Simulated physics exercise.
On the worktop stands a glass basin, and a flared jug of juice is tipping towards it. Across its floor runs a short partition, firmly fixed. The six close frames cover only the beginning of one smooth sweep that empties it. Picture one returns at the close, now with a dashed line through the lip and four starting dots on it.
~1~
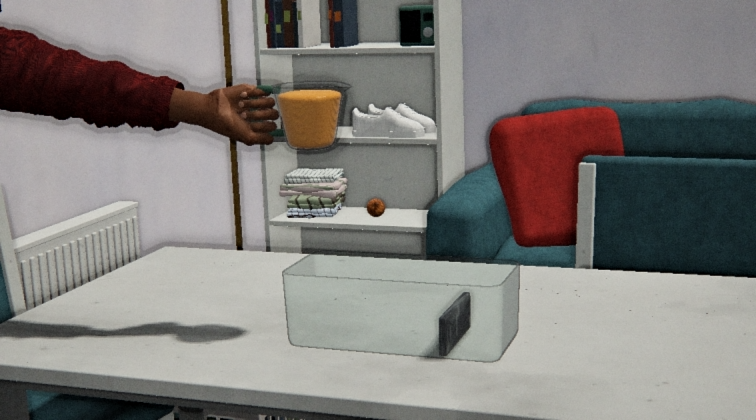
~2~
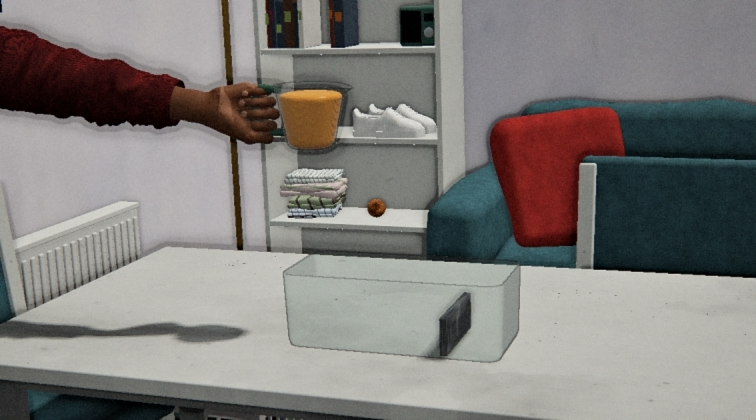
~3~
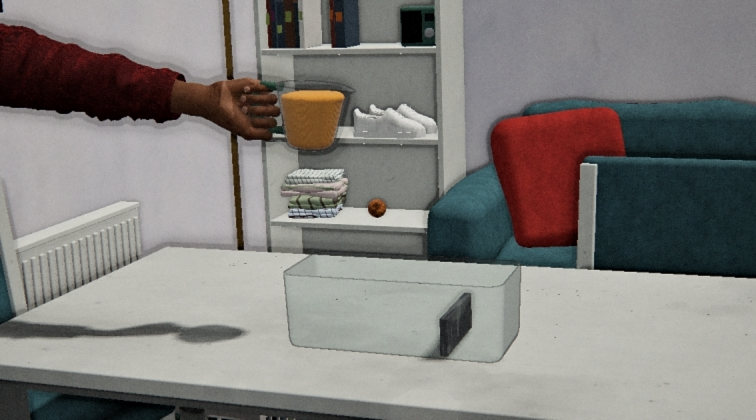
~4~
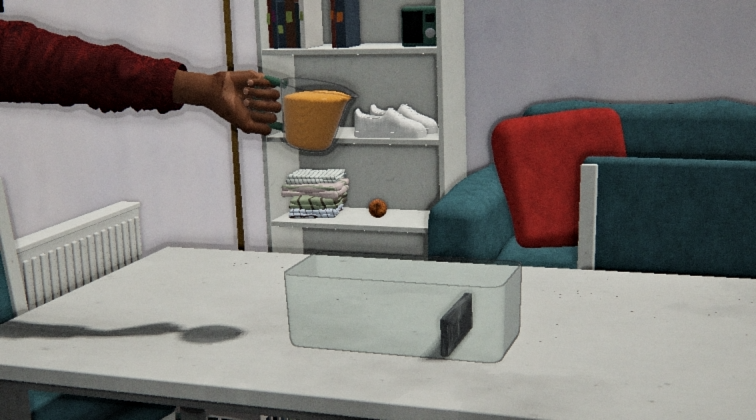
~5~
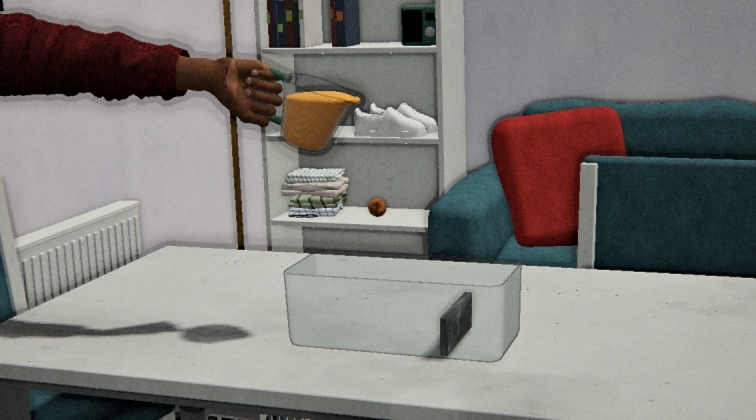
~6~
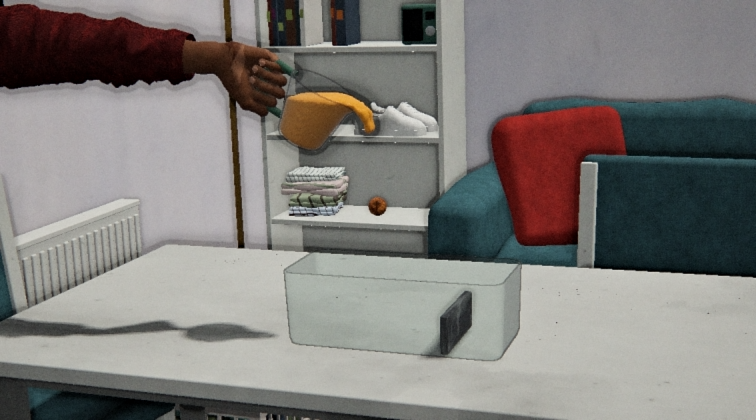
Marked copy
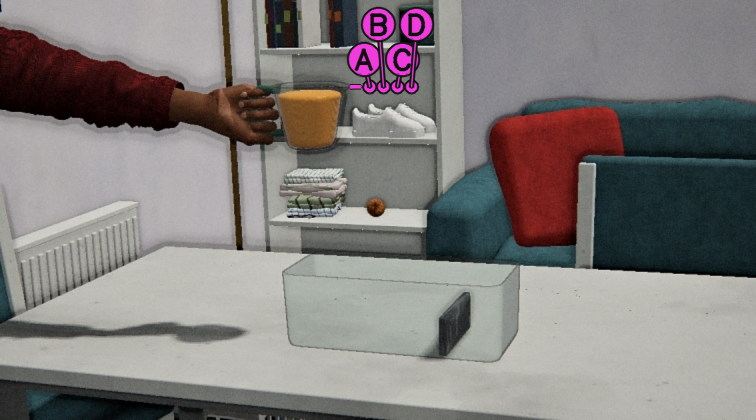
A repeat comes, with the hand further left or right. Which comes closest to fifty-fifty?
Go for C.
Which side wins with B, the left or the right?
More ends on the left.
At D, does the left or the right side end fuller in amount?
The right side.
In magenta, A at (369, 86); B at (383, 86); C at (397, 86); D at (411, 86).
For place A, about 94 % ends left of the wall and 3 % right of it; 3 % is lost outside.
For place B, about 86 % ends left of the wall and 10 % right of it; 4 % is lost outside.
For place C, about 55 % ends left of the wall and 42 % right of it; 3 % is lost outside.
For place D, about 28 % ends left of the wall and 67 % right of it; 5 % is lost outside.
